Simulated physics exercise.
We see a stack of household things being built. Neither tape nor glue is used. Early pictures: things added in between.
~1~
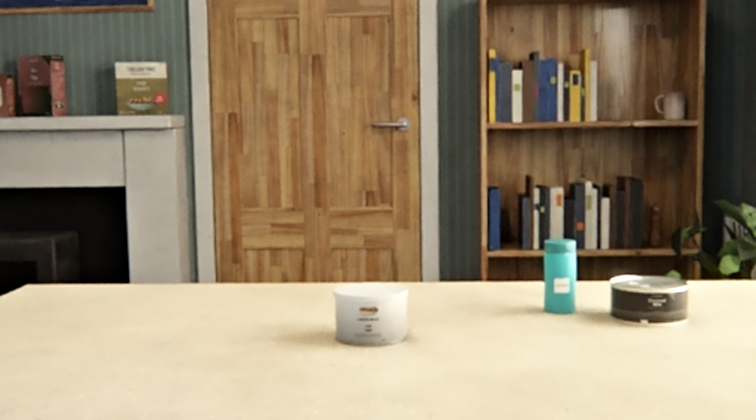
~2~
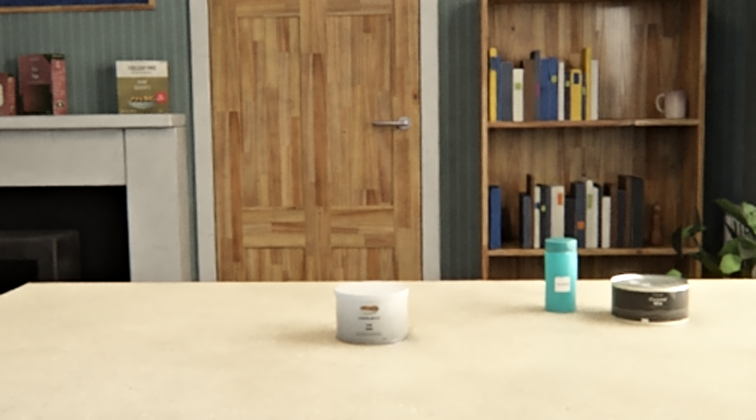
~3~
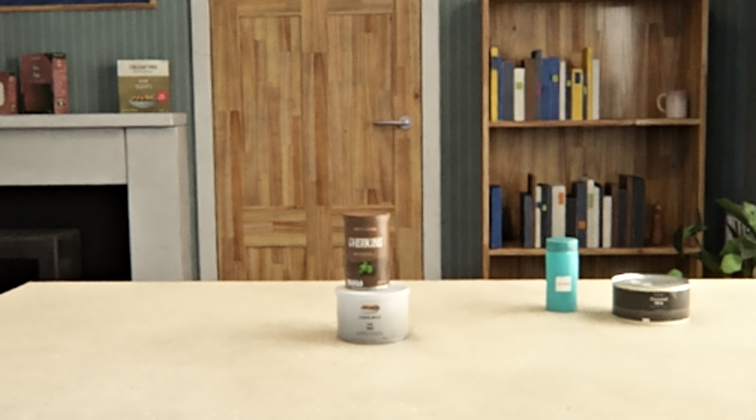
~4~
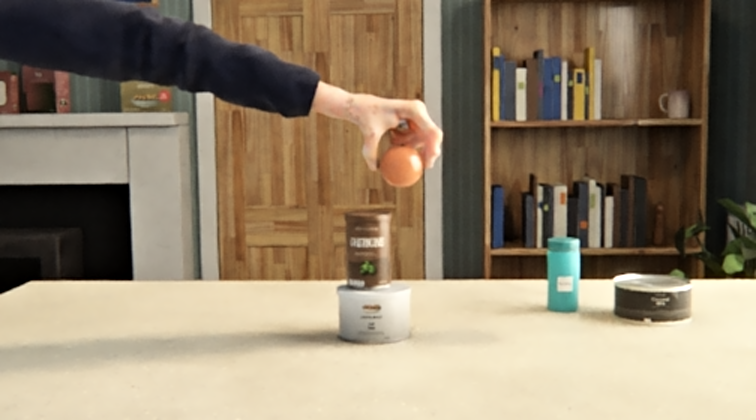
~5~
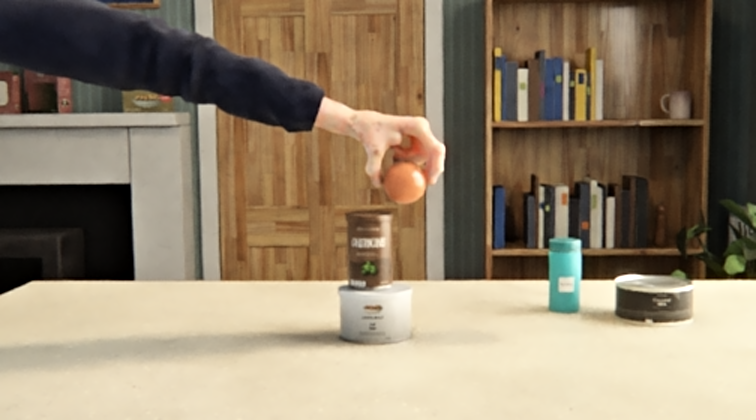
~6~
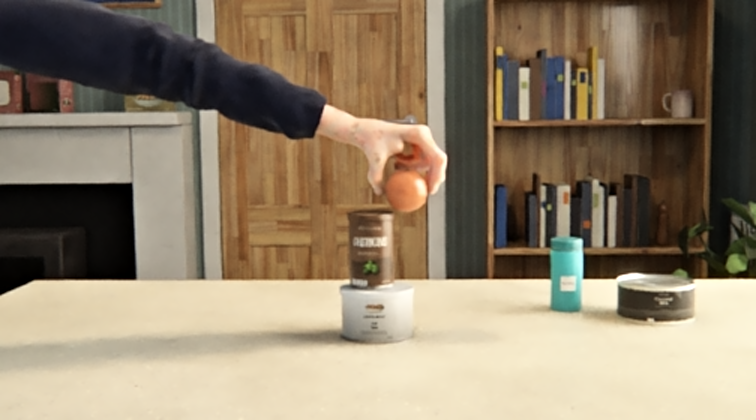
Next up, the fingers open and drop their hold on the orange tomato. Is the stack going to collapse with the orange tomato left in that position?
Yes, it collapses.
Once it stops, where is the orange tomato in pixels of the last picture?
Somewhere around (489, 314) in the last picture.
Then, 0.30 s past the last view, orange tomato now fallen.
Then, 0.40 s past the last view, things are still on the move.
Finally, fallen, orange tomato; the other 4 still in place. Final places as the last picture's camera would see them, orange tomato near (489, 314). The pile comes apart.
